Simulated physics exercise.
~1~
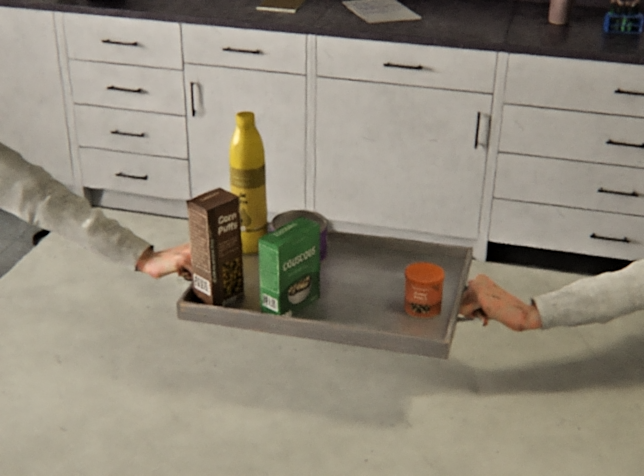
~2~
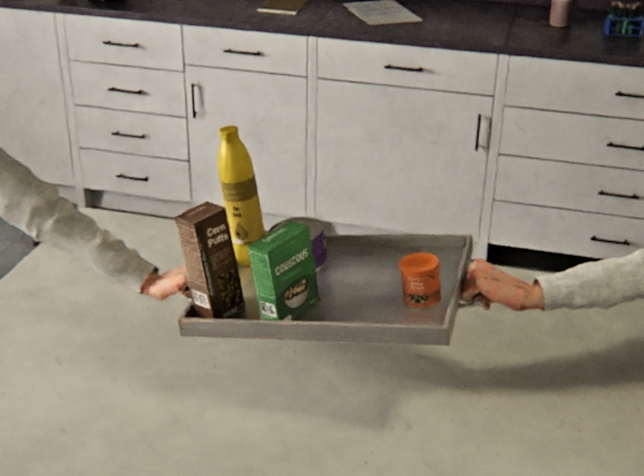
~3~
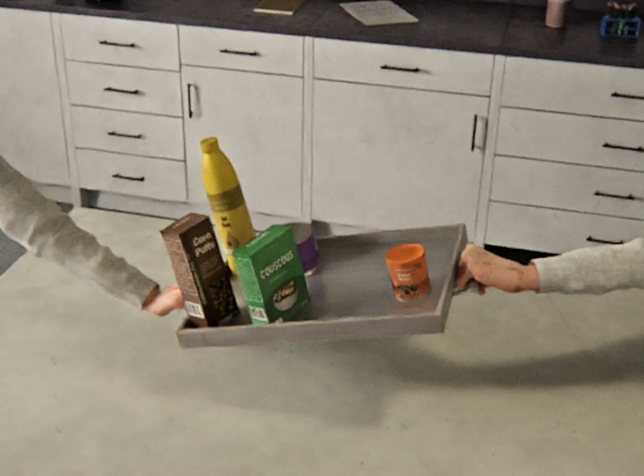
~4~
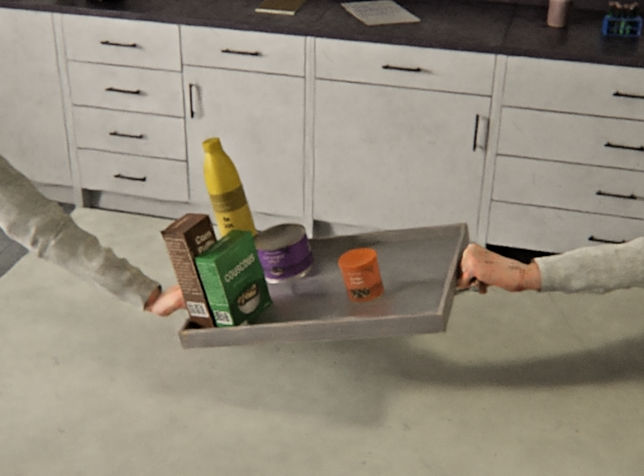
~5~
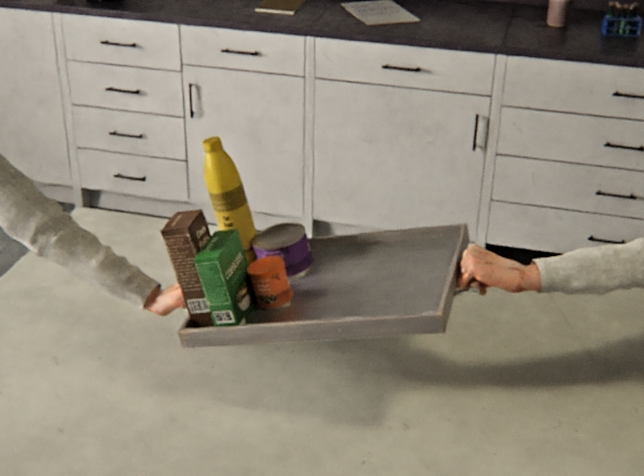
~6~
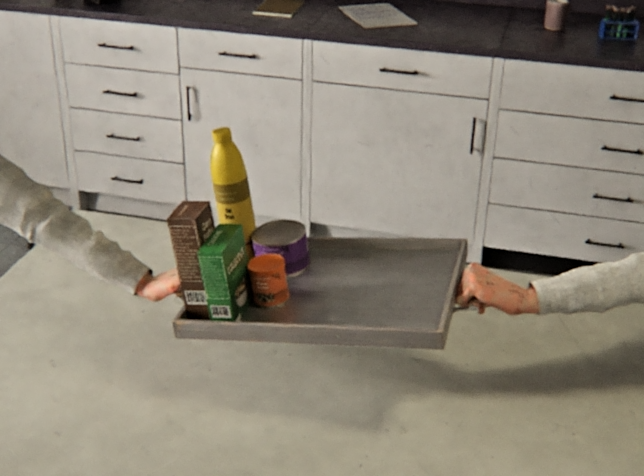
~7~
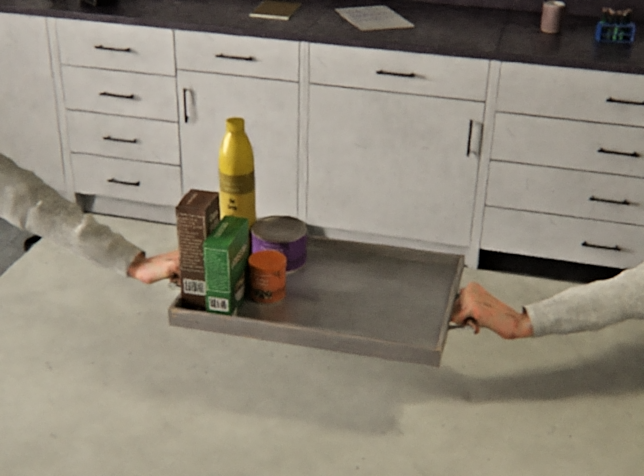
A gray tray, held at each end by a hand above a pale table, carries a yellow bottle, a brown carton, a green packet, a purple tub and an orange tin. The hands dip its left edge, and the bottle, carton and packet lean left. The orange tin then slides a long way left across the tray, while the packet and tub shift a little. The tin stops against the cluster beside the green packet. The hands level the tray again, and everything stands upright, gathered at the left with the right side empty.
